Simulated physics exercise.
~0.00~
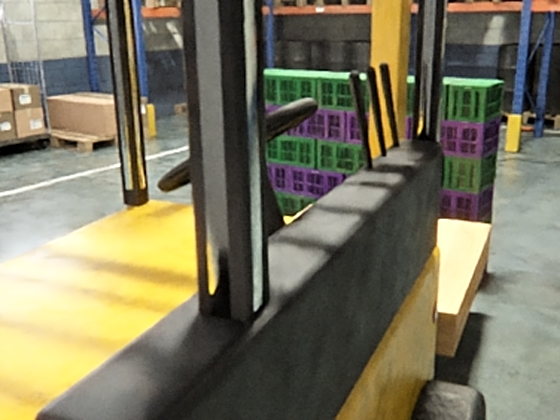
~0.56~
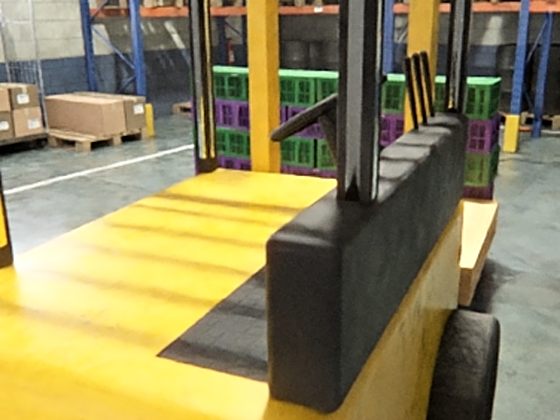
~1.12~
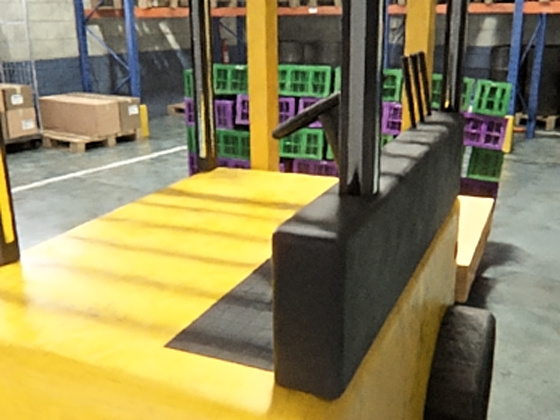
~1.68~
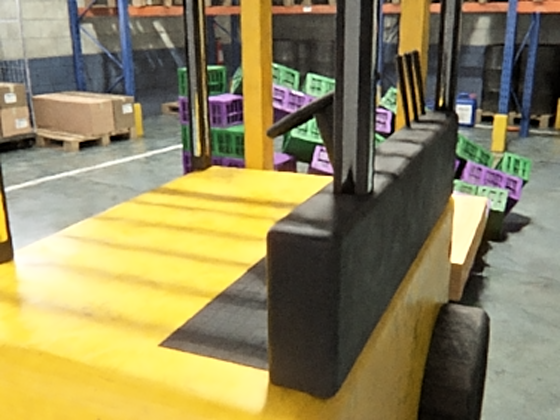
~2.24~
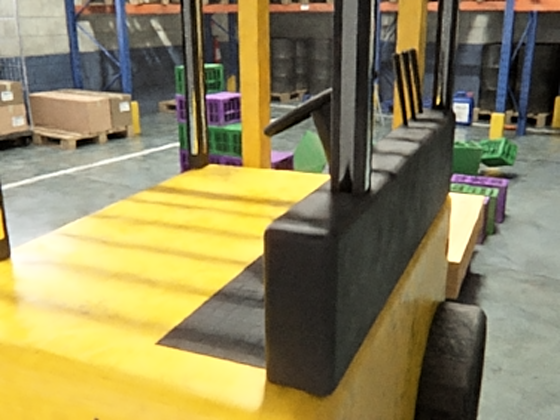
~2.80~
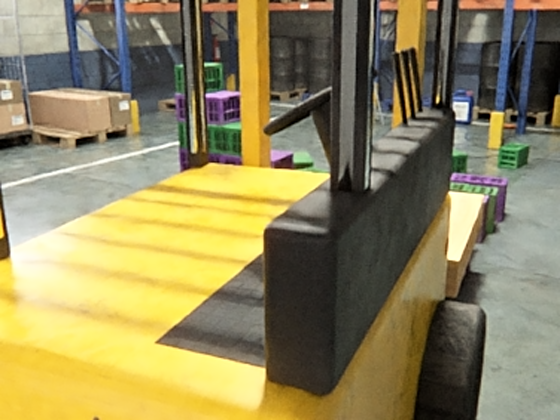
A yellow lift truck nears stacked green and purple crates, which topple and scatter across the floor.
